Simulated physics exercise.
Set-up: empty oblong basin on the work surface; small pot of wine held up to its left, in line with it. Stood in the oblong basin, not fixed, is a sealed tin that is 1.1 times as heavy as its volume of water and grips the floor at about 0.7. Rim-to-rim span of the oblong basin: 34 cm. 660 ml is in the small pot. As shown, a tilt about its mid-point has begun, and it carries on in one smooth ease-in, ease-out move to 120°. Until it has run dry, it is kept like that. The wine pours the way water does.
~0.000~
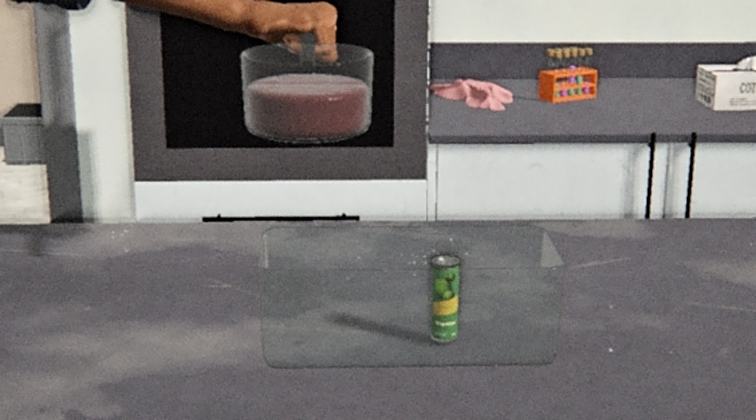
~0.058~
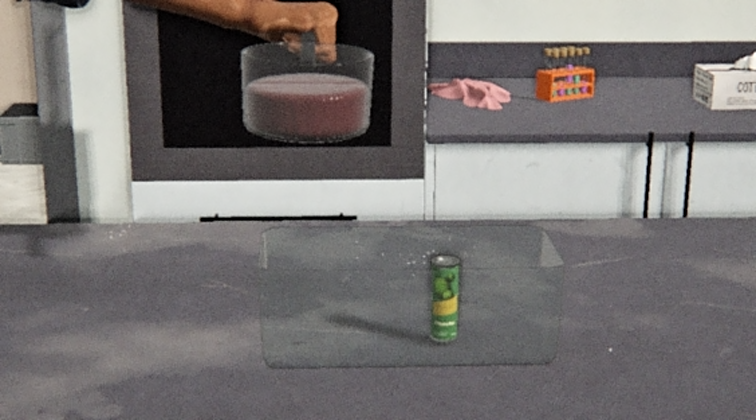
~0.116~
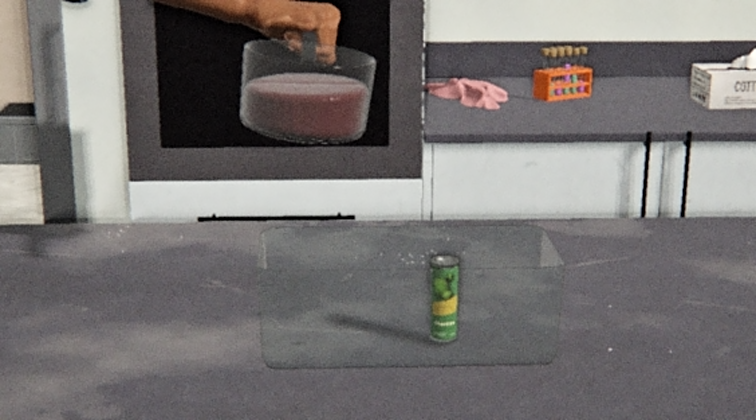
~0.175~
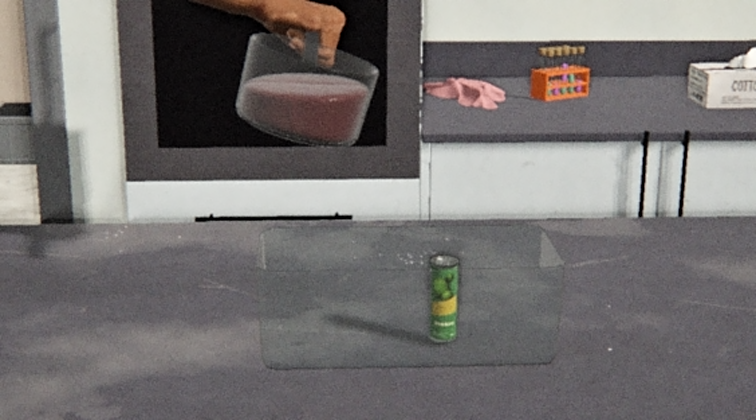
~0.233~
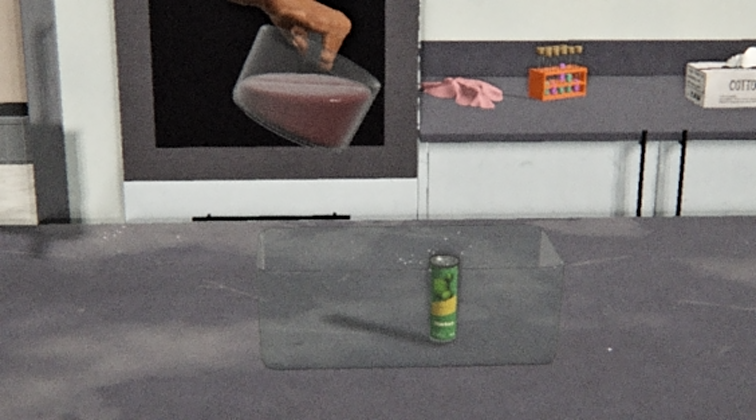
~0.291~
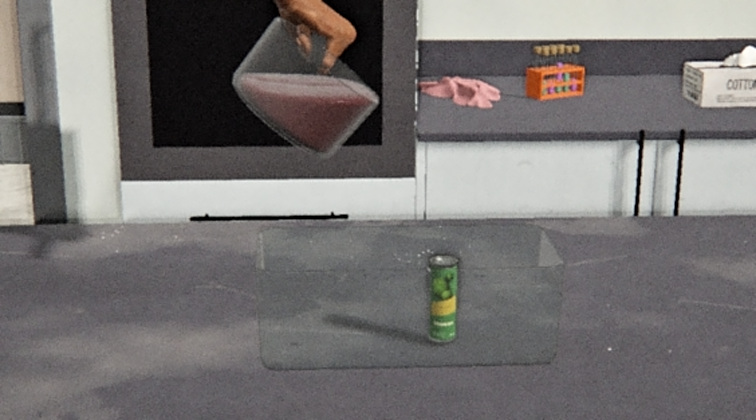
A hand holds a clear round pot of dark pinkish-red wine above a grey work surface in a lab-like room, seen from the front and slightly above. Below and to the right, a green and yellow tin stands in an empty clear oblong basin, with pink gloves, an orange rack and a white box behind. The hand steadily tilts the pot clockwise, its right rim dipping while the wine's surface stays nearly level, as the view shifts very slightly.
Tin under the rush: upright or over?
Over.
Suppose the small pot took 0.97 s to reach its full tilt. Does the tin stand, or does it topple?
The tin tips over.
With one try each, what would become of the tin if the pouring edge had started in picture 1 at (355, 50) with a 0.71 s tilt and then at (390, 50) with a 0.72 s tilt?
Run one: It does not tip. Run two: It tumbles.
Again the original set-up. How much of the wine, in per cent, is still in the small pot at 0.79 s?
2 per cent or thereabouts.
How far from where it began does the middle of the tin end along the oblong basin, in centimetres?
The tin's middle ends up about 7.0 cm along the basin.
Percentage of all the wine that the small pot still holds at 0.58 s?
About 26 percent.
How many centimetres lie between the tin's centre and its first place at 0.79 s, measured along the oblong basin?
Near 3 cm of travel.
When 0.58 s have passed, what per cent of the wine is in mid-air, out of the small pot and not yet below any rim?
Estimate: About 50 % of all of it.
Then, 0.58 s in, the tilt is 105° and 26 per cent is still to pour; the tin stands where it began.
Then, 0.79 s in, the tilt is 120° and 2 per cent is still to pour; the tin leans 14°.
Then, 1.01 s in, the tilt is 120° and 0 per cent is still to pour; the tin lies on its side.
Then, 1.25 s in, the tilt is 120° and 0 per cent is still to pour; the tin lies on its side.
Finally, the tin lies on its side.
